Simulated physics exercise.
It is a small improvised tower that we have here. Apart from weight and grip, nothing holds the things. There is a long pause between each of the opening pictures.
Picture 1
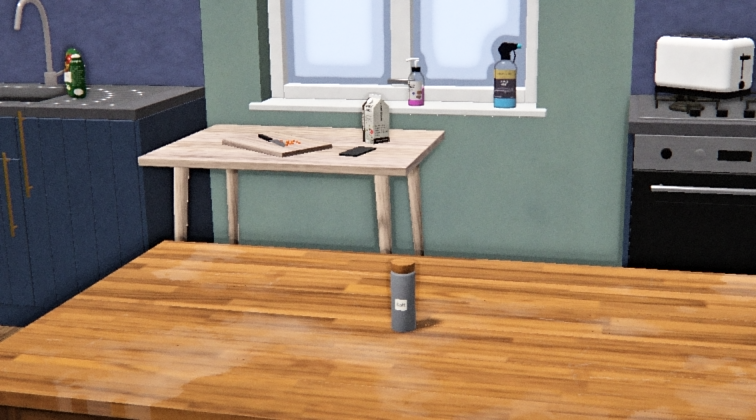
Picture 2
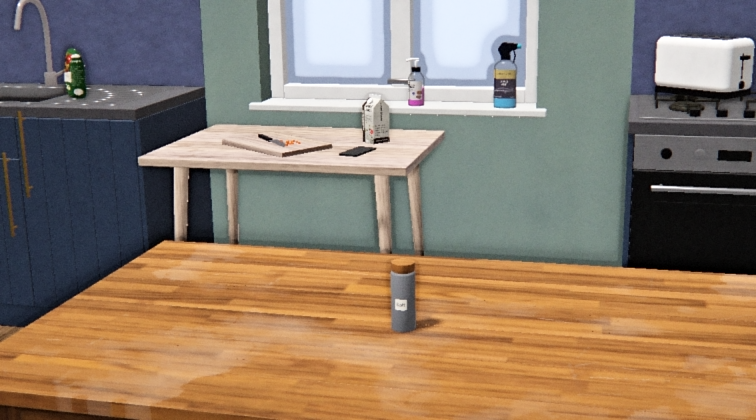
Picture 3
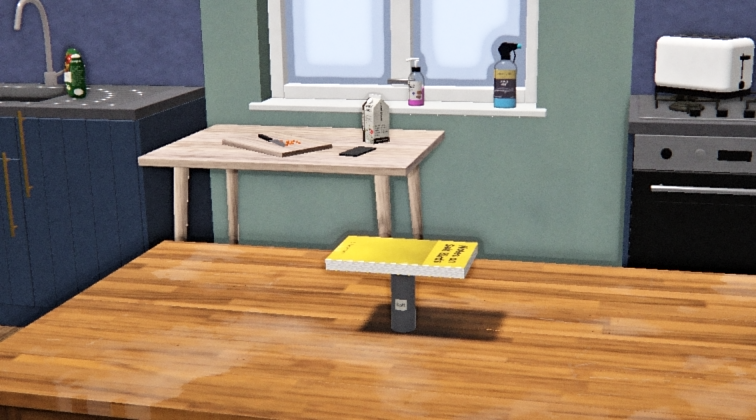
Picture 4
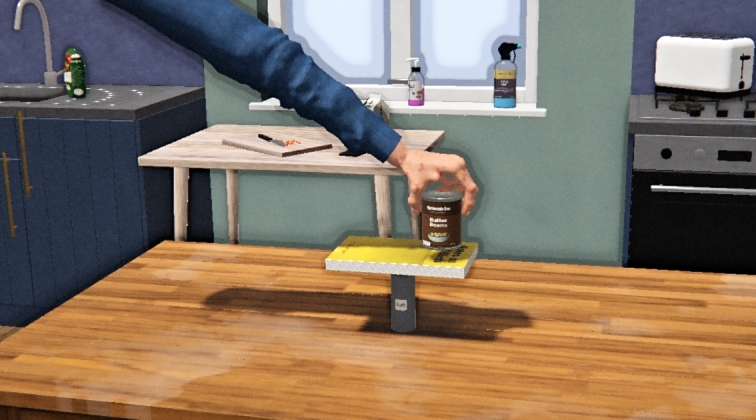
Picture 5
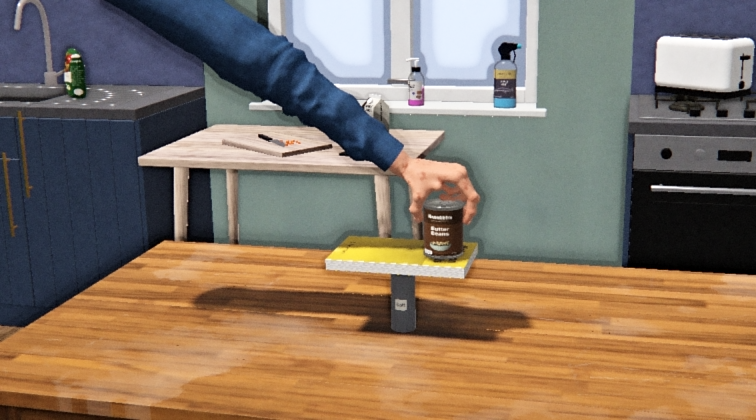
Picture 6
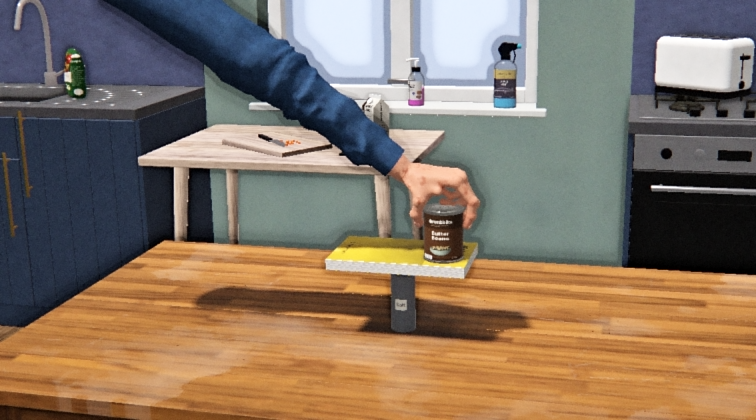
To begin with, a small grey bottle with a brown cap stands alone on a wooden table in a kitchen. A yellow book then lies flat across its top, and a blue-sleeved arm reaches in from the upper left, lowering a brown tin onto the book's right side, fingers still gripping it.
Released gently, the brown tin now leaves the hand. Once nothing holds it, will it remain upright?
No, it falls.
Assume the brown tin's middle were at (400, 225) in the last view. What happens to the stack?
After that, it remains intact.
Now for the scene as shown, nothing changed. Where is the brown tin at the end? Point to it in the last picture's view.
Near (515, 338).
Then, 0.40 s on from there, brown tin now fallen; yellow book turned 68° from how it was put.
Then, 0.90 s on from there, yellow book now fallen.
In the end, fallen, yellow book and brown tin; grey shaker unmoved. At the end, from the last picture's camera, brown tin near (515, 338). The stack loses its balance.
